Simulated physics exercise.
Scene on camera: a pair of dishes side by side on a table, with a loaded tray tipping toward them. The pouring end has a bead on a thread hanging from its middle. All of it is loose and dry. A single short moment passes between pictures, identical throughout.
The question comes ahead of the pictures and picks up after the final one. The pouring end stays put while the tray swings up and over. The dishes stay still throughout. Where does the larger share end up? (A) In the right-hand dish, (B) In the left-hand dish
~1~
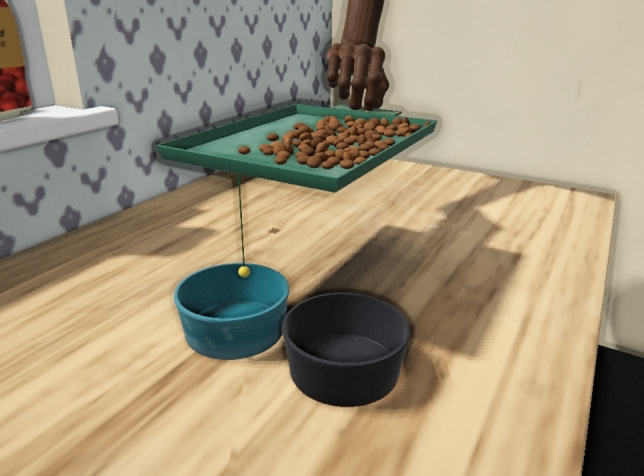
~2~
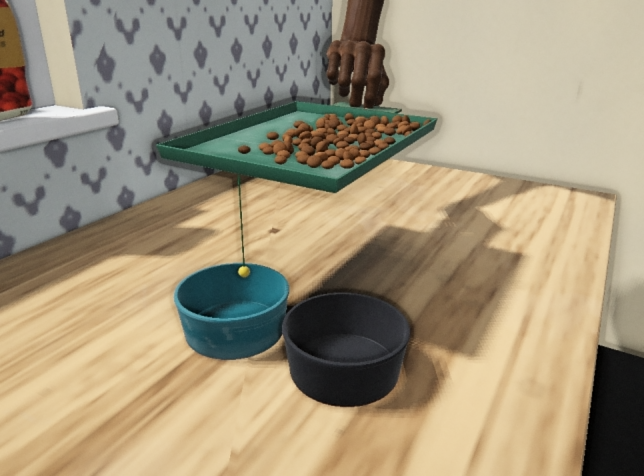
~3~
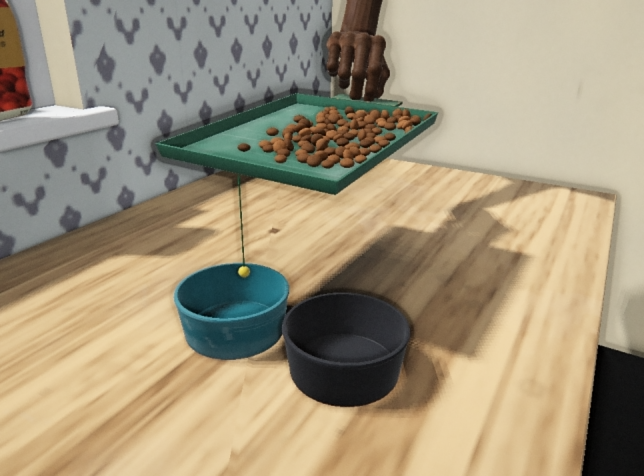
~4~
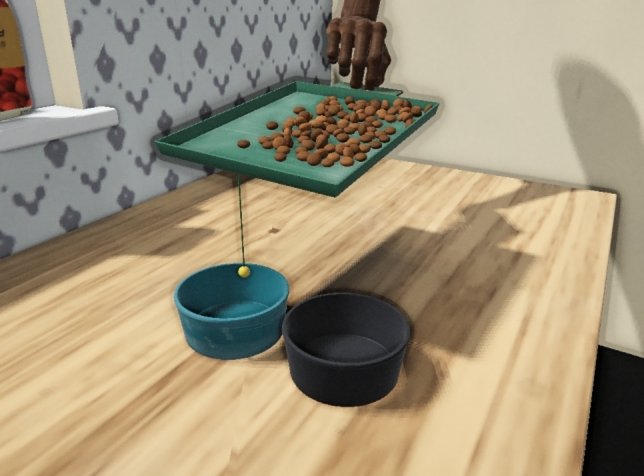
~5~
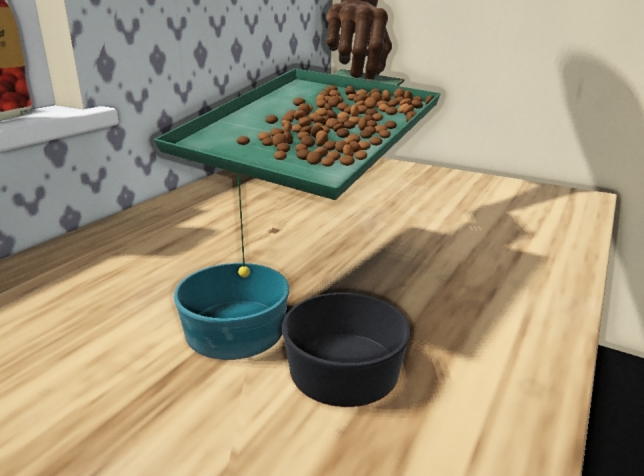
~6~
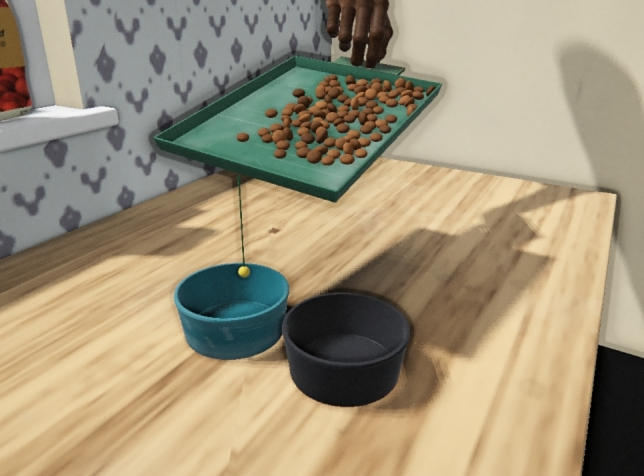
In the right-hand dish.
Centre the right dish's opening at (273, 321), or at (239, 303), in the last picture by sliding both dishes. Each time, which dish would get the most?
Well, the first try goes to the rightward dish and the second to the rightward dish.
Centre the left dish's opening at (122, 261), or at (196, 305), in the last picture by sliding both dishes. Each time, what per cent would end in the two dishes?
In turn about 10 and about 60 percent.
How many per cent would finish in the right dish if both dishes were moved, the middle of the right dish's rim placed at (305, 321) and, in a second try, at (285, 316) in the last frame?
90, then 80 %.
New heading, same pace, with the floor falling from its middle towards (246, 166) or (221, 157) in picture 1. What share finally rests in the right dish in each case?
Roughly 0 % in the first case and 0 % in the second.
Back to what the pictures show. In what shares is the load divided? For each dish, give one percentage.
Left dish keeps 10 %, right dish keeps 80 %.
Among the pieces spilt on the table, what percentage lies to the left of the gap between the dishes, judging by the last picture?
I'd put it at around 90 per cent.
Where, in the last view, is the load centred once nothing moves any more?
Near pixel (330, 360).
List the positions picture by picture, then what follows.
Corners of the pouring end near (161, 145) and (336, 177), level; middle of the load near (342, 139), bits of dog kibble; left dish near (197, 333); right dish near (315, 378); bead on its thread near (244, 272), in the first picture.
Corners of the pouring end near (161, 144) and (336, 177), level; middle of the load near (342, 138), in the second picture.
Corners of the pouring end near (160, 143) and (336, 179), tipped barely, lowest at the right corner; middle of the load near (342, 134), in the third picture.
Corners of the pouring end near (160, 141) and (335, 182), tipped a little, lowest at the right corner; middle of the load near (342, 127), in the fourth picture.
Corners of the pouring end near (159, 139) and (335, 186), tipped a little, lowest at the right corner; middle of the load near (342, 121), in the fifth picture.
Corners of the pouring end near (158, 137) and (335, 189), tipped a little, lowest at the right corner; middle of the load near (343, 115); left dish near (197, 333); right dish near (315, 378), in the sixth picture.
Shortly afterwards, tray tipped steeply; all but a few on the tray; only a few in the right dish; only a few in the air.
Next, tray tipped right over; a little on the tray; near two thirds in the right dish; a little in the left dish; a little outside both; a little in the air.
Some moments later, tray tipped past a quarter turn; the bulk in the right dish; a little in the left dish; a little outside both.
In the end, tray tipped past a quarter turn; the bulk in the right dish; a little in the left dish; a little outside both.
